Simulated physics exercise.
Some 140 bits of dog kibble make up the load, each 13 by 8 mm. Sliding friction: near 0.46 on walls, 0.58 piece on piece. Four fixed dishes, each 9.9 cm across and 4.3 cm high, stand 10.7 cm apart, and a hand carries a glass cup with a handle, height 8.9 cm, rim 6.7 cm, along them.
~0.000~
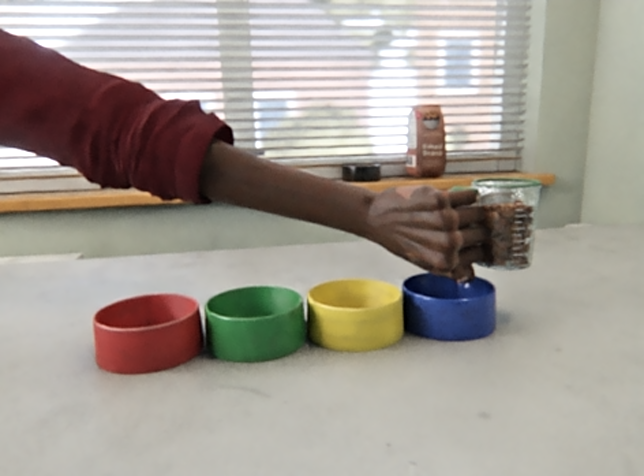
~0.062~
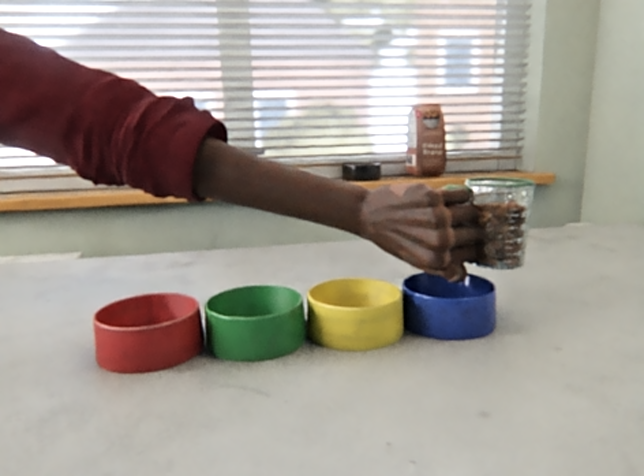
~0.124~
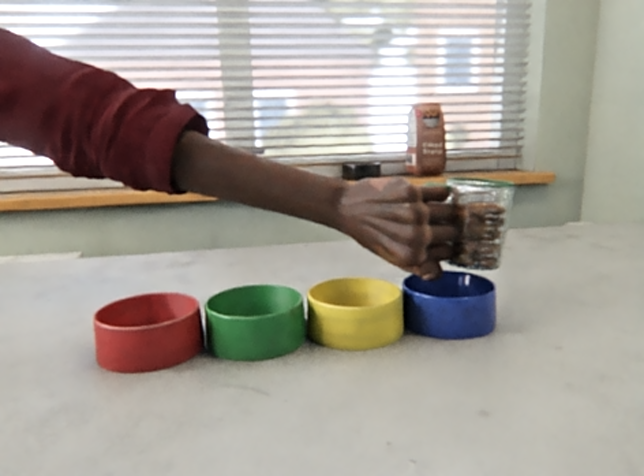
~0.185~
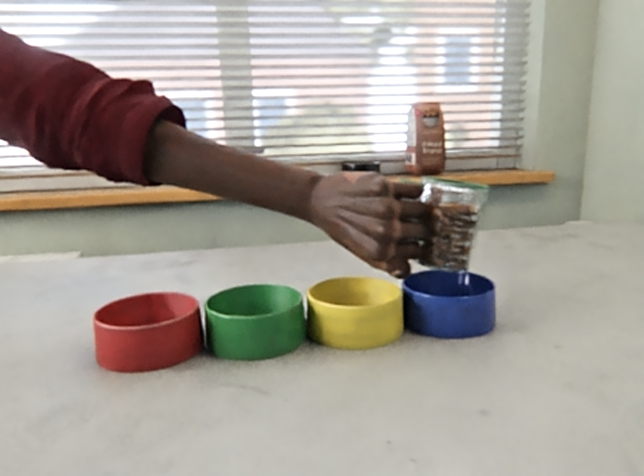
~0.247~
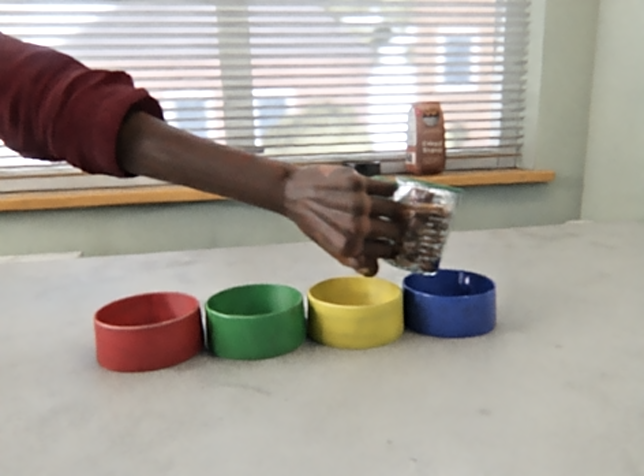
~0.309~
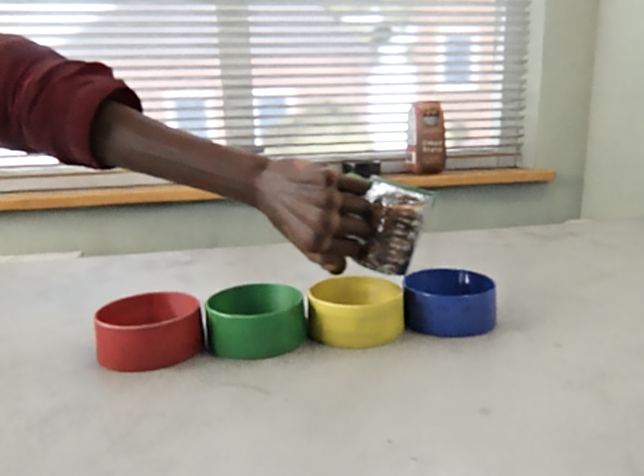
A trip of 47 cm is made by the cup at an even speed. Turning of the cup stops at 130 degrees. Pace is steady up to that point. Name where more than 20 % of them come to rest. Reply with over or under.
Red over, blue under, green under, yellow under, counter over.
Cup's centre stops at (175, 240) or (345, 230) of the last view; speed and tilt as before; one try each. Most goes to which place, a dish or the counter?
On the first run most goes to green, and on the second to yellow.
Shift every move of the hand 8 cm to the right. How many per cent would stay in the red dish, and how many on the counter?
In that case, red: 80; counter: 10.
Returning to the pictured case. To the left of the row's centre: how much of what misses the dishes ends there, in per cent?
Share: About 100 in a hundred.
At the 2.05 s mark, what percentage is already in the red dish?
It works out to some 70 per cent.
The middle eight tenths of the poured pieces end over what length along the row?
Length: About 10 cm.
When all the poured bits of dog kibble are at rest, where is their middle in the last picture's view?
Centre at rest, approx.: (132, 339) px.
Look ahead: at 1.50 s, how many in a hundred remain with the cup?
I'd estimate some 90 per cent of the load.
Then, at 1.03 s, tilt 71 degrees; cup holds 100 %.
Then, at 1.50 s, tilt 105 degrees; cup holds 90 %, red 10 %.
After 2.05 s, tilt 130 degrees; cup holds 0 %, red 70 %.
In the end, at 2.7 s, red 70 %, blue 0 %, green 0 %, yellow 0 %, counter 30 %.
